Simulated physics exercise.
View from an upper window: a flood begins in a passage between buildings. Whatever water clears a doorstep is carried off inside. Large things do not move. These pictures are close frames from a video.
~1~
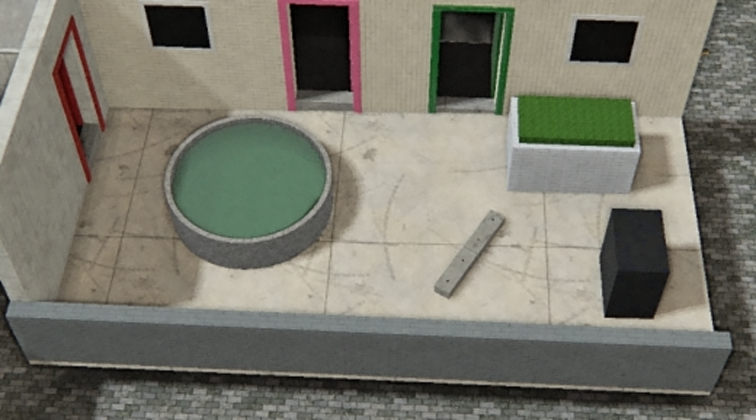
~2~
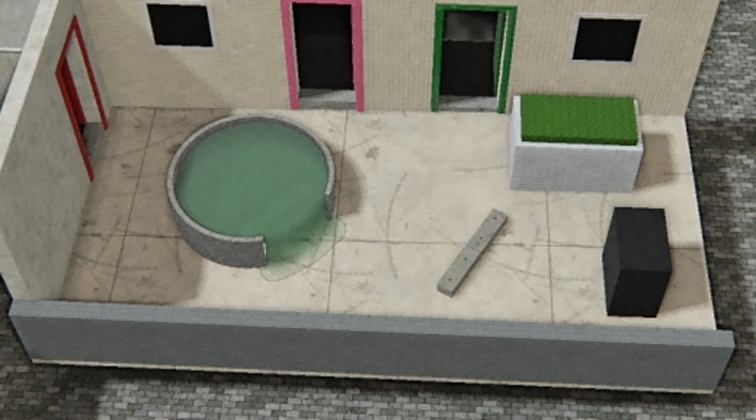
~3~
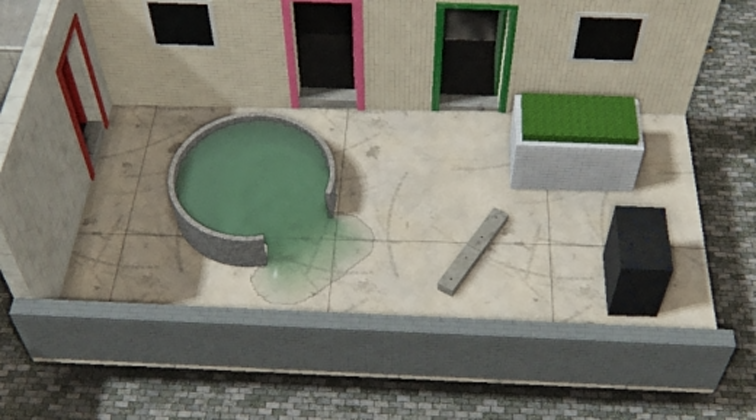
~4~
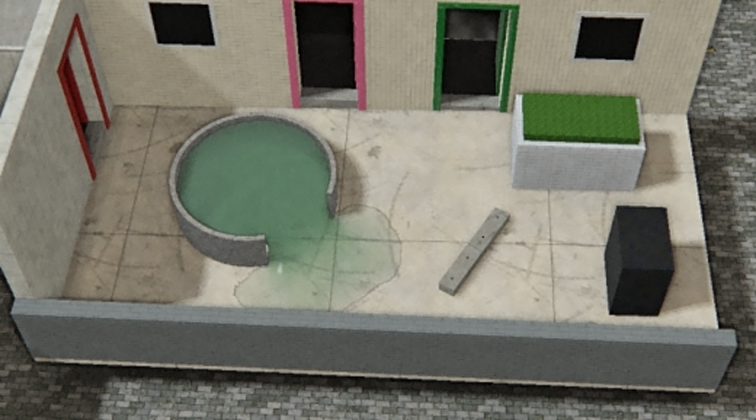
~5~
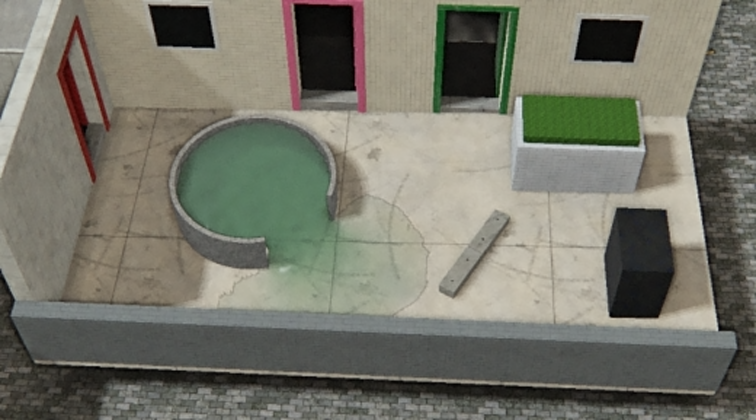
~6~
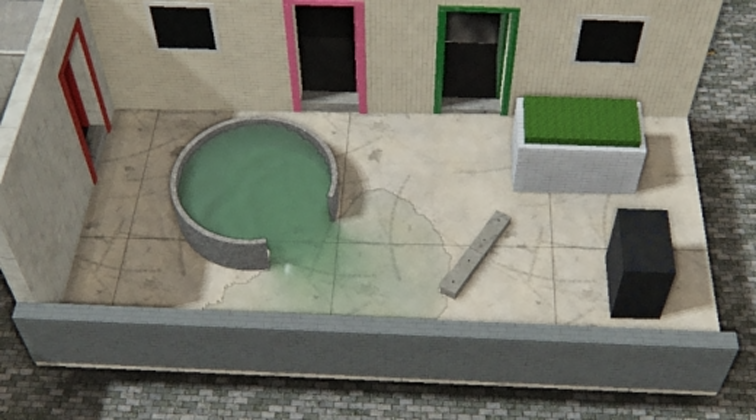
Green water pours from a gap in the round tank and spreads across the pale floor.
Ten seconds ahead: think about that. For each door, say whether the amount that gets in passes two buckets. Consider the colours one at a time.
One by one: The green door will be within bounds, the pink door will be within bounds, the red door will be within bounds.
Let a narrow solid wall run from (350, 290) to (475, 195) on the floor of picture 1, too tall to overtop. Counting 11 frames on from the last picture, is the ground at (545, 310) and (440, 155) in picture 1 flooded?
Note: Point one drenched, point two drenched.
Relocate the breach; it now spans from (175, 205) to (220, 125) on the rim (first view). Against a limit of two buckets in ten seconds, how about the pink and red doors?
Per door - pink: Does not exceed, red: Exceeds.
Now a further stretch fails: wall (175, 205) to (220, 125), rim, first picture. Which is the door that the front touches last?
Answer: The green door.
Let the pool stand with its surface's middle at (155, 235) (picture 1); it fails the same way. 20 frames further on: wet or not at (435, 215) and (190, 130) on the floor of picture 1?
I'd say watered for the first and spared for the second.
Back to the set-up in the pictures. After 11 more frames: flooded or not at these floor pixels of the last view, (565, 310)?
By then I'd expect it to be inundated.
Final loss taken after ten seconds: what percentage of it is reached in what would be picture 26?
Around 20 percent.
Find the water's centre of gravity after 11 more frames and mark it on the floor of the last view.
Around pixel (317, 247) of the last picture.
A moment on, water covers 20 % of the floor; the green door not reached, the pink door not reached, the red door not reached.
Next, water covers 35 % of the floor; the green door not reached, the pink door not reached, the red door not reached.
Then, water covers 55 % of the floor; the green door wet at the sill, nothing in, the pink door not reached, the red door not reached.
Later, water covers 80 % of the floor; the green door wet at the sill, nothing in, the pink door wet at the sill, nothing in, the red door wet at the sill, nothing in.
In the end, water covers 85 % of the floor; the green door wet at the sill, nothing in, the pink door wet at the sill, nothing in, the red door wet at the sill, nothing in.
